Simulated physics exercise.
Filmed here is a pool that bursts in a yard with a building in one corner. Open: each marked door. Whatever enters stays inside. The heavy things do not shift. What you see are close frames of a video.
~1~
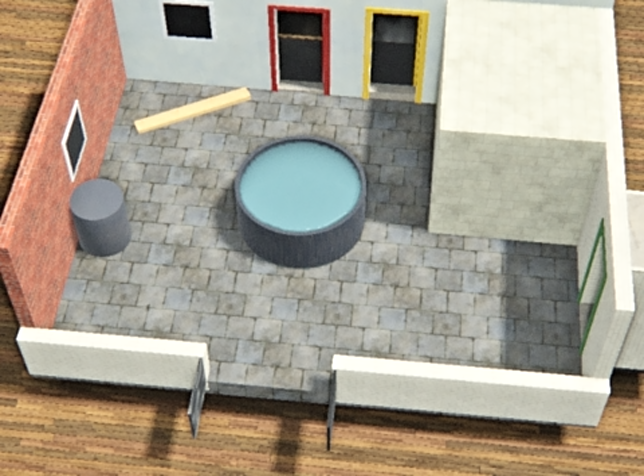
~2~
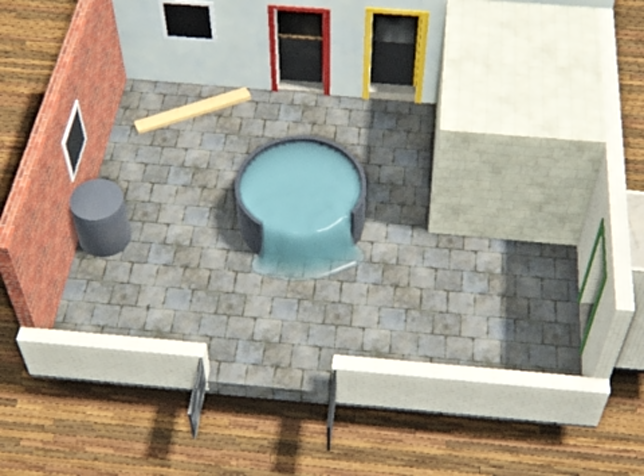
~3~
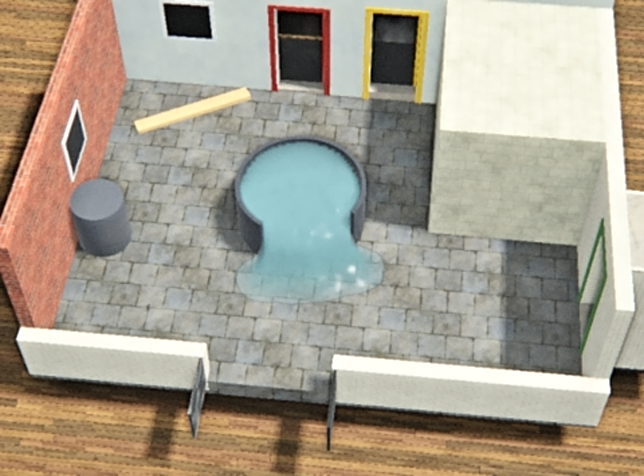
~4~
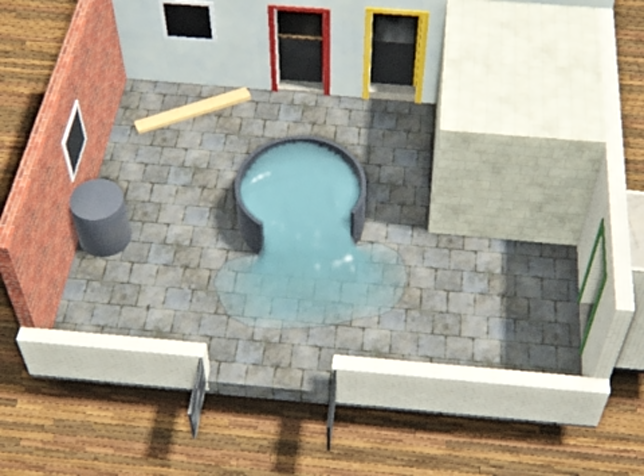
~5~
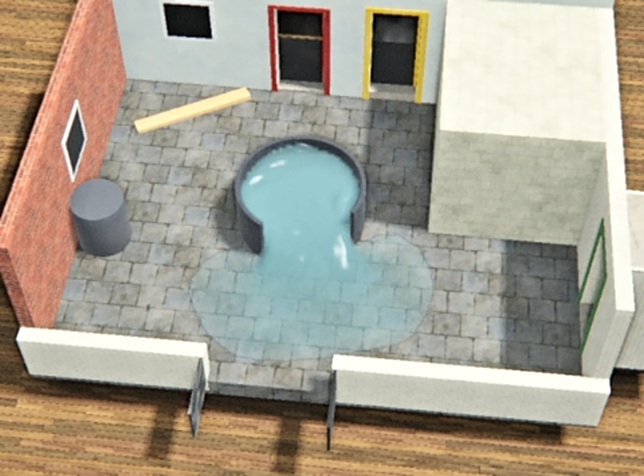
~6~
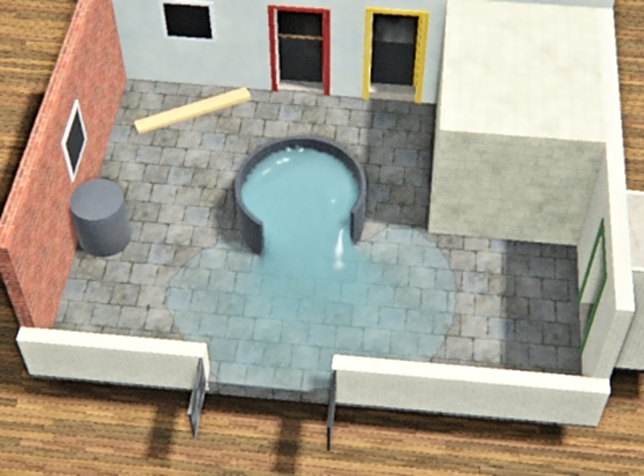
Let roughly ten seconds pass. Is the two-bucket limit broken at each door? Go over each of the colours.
In the end most likely the red door will not exceed two buckets; most likely the green door will exceed two buckets; most likely the yellow door will not exceed two buckets.
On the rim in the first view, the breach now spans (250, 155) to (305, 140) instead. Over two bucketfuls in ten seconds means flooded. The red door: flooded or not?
Here the red door overshoots.
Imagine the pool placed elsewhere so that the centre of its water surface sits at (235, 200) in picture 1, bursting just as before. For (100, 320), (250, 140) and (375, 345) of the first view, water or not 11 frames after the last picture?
As listed: Flooded, not flooded, flooded.
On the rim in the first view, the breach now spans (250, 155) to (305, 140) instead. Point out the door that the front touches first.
That would be the door marked red.
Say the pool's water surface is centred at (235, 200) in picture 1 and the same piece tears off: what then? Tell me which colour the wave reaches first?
It is the door marked green.
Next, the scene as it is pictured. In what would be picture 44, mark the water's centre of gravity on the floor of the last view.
Estimate: (387, 293).
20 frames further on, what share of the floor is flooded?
Roughly 45 percent, I'd say.
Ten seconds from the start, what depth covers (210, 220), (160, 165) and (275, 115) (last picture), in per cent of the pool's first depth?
Readings in order: Around 2, 0 and 0 %.
A moment on, water covers 35 % of the floor; the red door not reached, the green door not reached, the yellow door not reached.
Next, water covers 35 % of the floor; the red door not reached, the green door wet at the sill, nothing in, the yellow door not reached.
Then, water covers 45 % of the floor; the red door not reached, the green door over two buckets in, the yellow door not reached.
Later, water covers 55 % of the floor; the red door not reached, the green door far over two buckets in, the yellow door not reached.
In the end, water covers 60 % of the floor; the red door not reached, the green door far over two buckets in, the yellow door wet at the sill, nothing in.
